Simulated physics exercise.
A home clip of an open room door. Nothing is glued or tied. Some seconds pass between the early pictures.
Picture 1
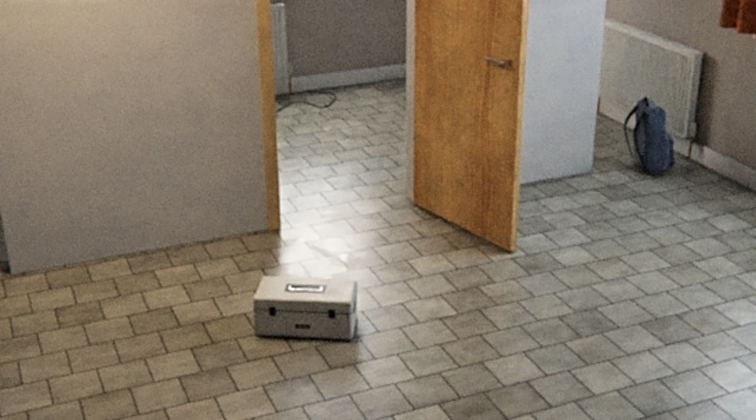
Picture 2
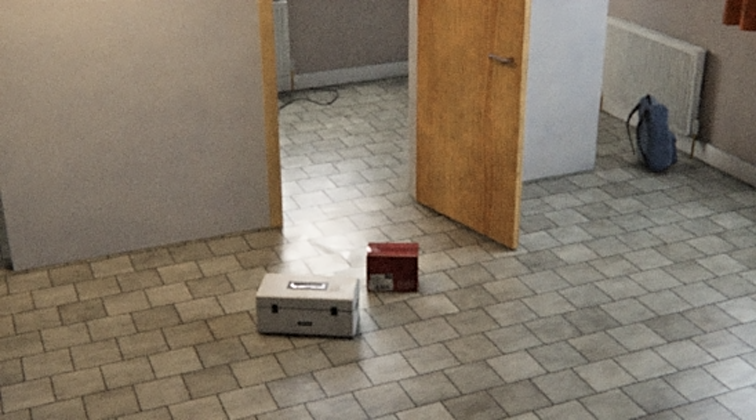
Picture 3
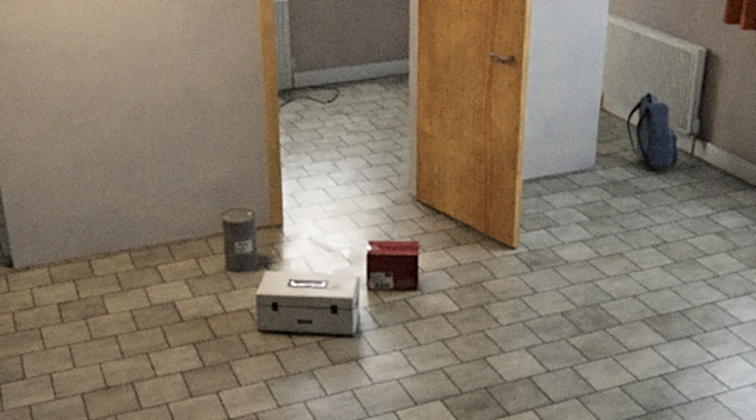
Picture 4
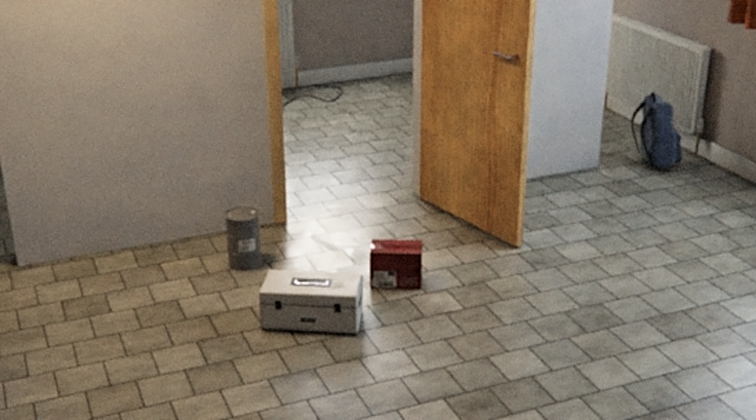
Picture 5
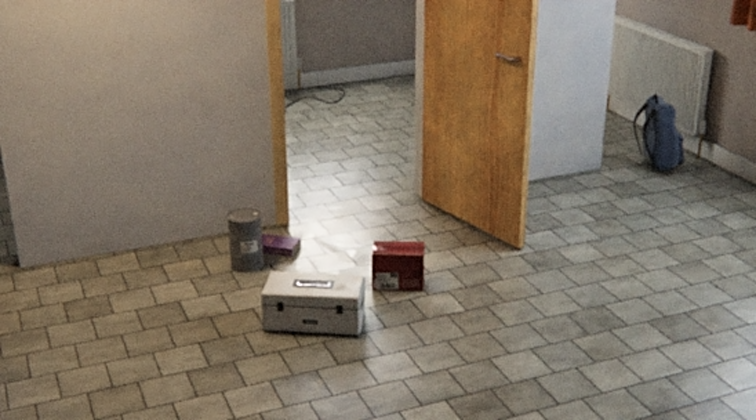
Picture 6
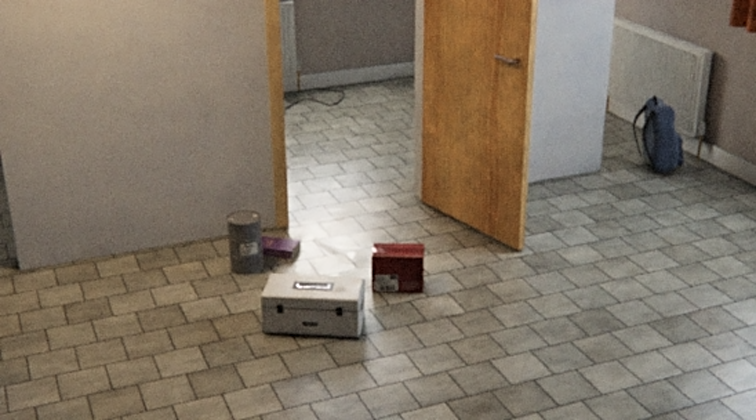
We see a white toolbox on a tiled floor near a wide-open wooden door, with a blue bag by the radiator; a red box, a grey canister and a small purple item appear around it in turn, while the door stays still.
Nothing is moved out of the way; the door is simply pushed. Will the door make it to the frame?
The door shuts.
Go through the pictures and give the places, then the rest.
In the first frame, door wide open and still; white toolbox (306, 307).
In the second frame, door wide open and still; red parcel (393, 267); white toolbox (309, 305).
In the third frame, door wide open and still; grey canister (240, 241); red parcel (393, 265).
In the fourth frame, door wide open and still; white toolbox (312, 301); grey canister (244, 239).
In the fifth frame, door wide open and still; red parcel (398, 266); white toolbox (314, 303).
In the sixth frame, door wide open and still; purple book (277, 247); grey canister (245, 243).
Then, 0.90 s on from there, door at 73°.
Then, 1.50 s on from there, door at 33°.
In the end, door at 0°; all 4 unmoved. At the end, from the last picture's camera, purple book near (277, 247).
